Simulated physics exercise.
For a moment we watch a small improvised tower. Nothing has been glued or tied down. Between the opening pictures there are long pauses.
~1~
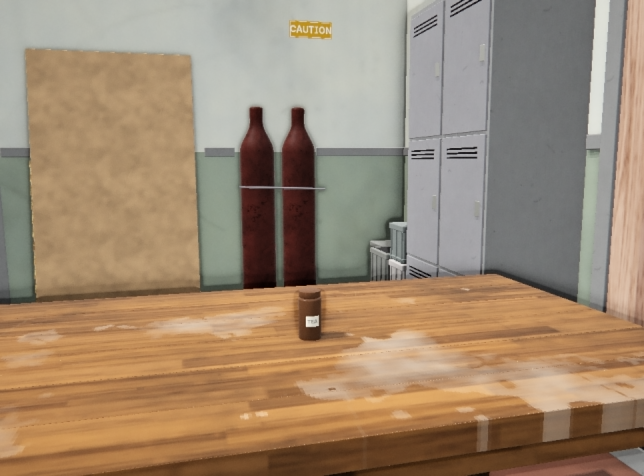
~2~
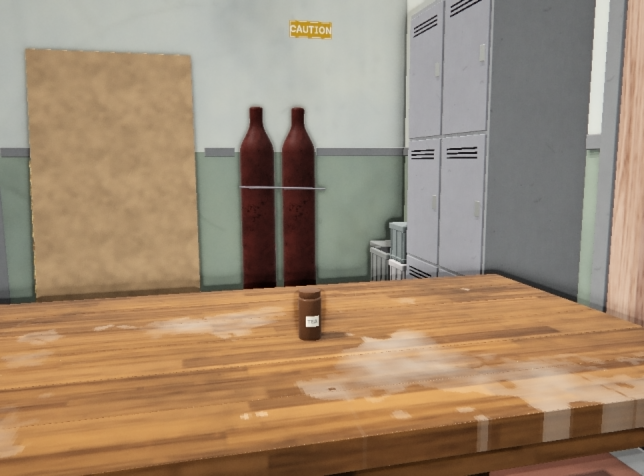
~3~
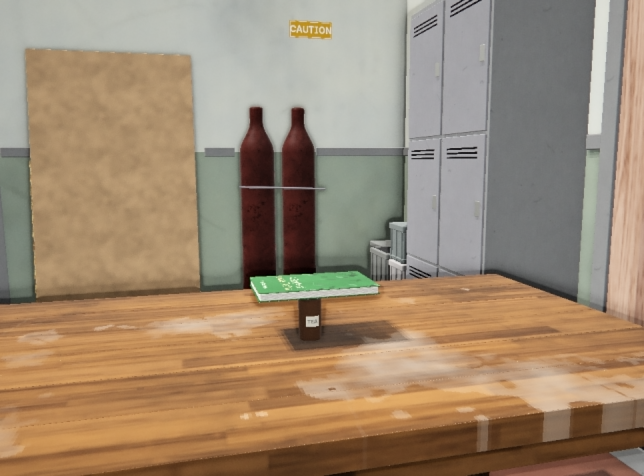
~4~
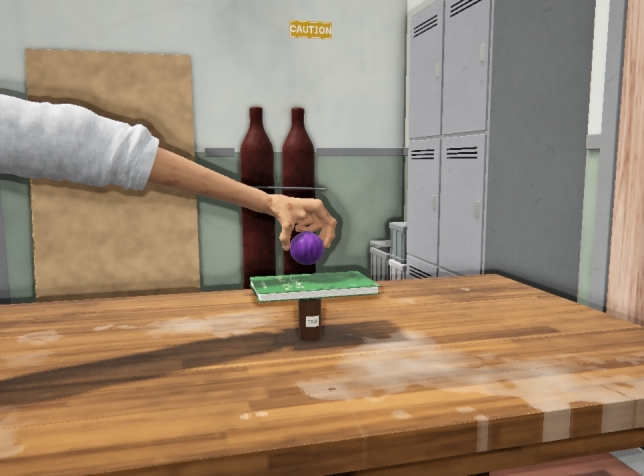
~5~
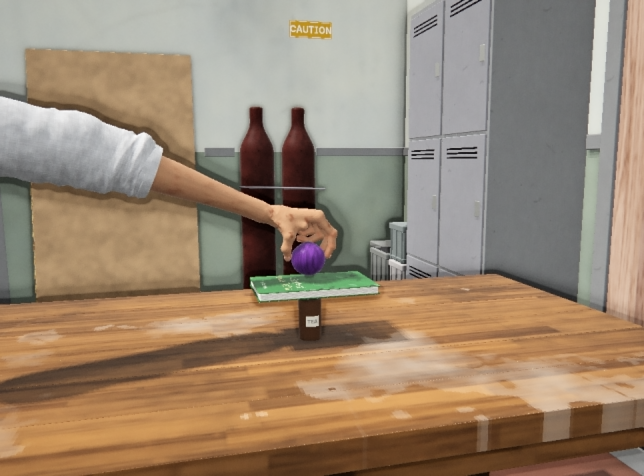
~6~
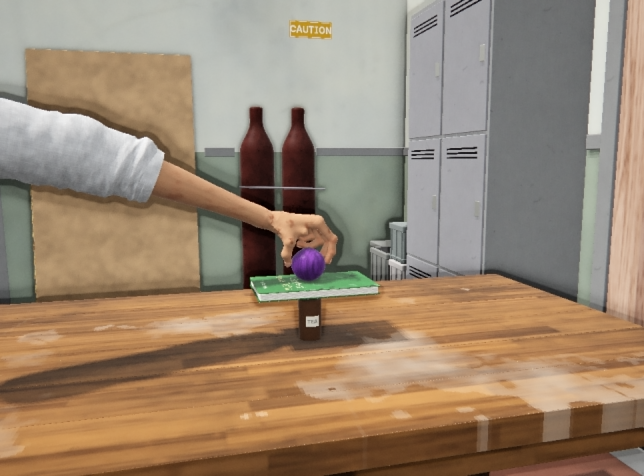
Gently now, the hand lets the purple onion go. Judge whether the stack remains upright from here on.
It ends up in one piece.
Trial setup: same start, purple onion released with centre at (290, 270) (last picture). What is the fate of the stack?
The stack then stays standing.
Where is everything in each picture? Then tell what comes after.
The last thing is not in view yet, in the first frame.
The last thing is not in view yet, in the second frame.
The last thing is not in view yet; green book (313, 285), in the third frame.
Still above its spot; purple onion (307, 248); green book (313, 285), in the fourth frame.
Still above its spot; purple onion (308, 258); green book (313, 285), in the fifth frame.
Set down, still held; purple onion (308, 264); green book (313, 285), in the sixth frame.
Then, 0.30 s later than the last frame, all is still.
Then, 0.70 s later than the last frame, purple onion resting near (308, 264).
When it is over, all 3 as before. End places, in pixels of the last picture, purple onion near (308, 264). The stack holds.
